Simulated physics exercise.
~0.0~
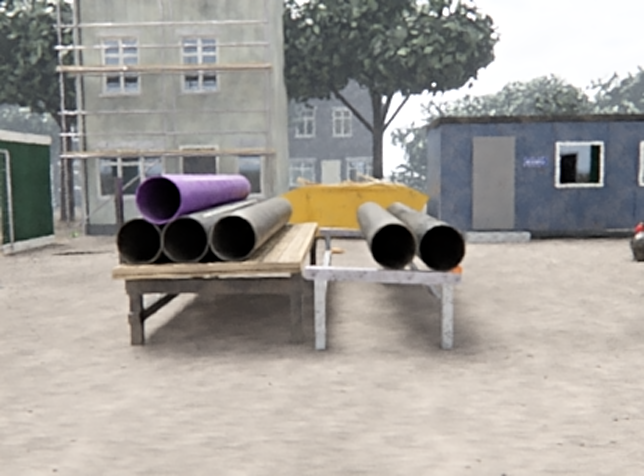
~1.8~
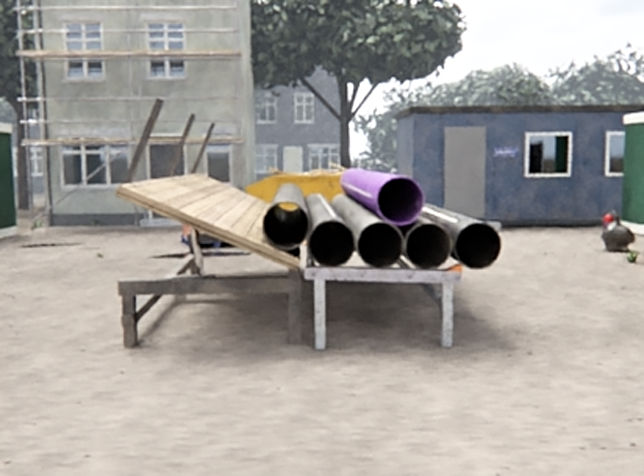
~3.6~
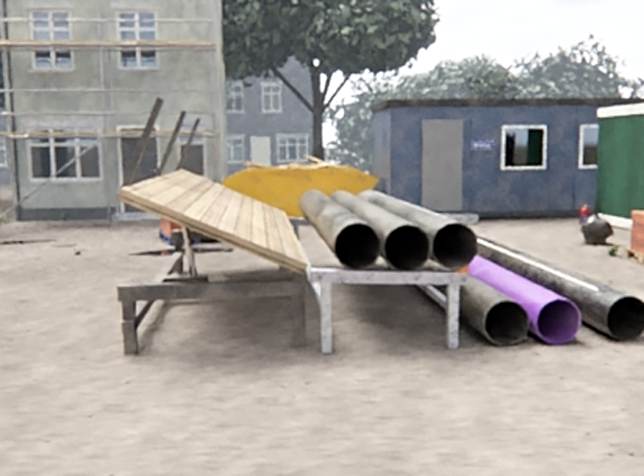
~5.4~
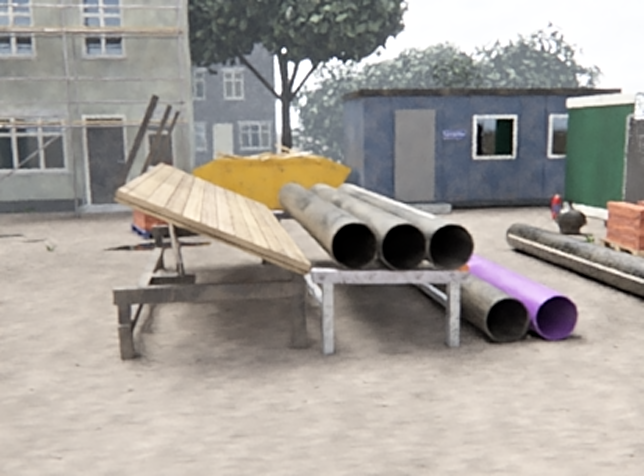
A purple pipe lying on top of some dark ones rolled right as the wooden deck tilted up and tipped them onto a metal rack, then it dropped off the far end and came to rest on the ground beside other fallen pipes.
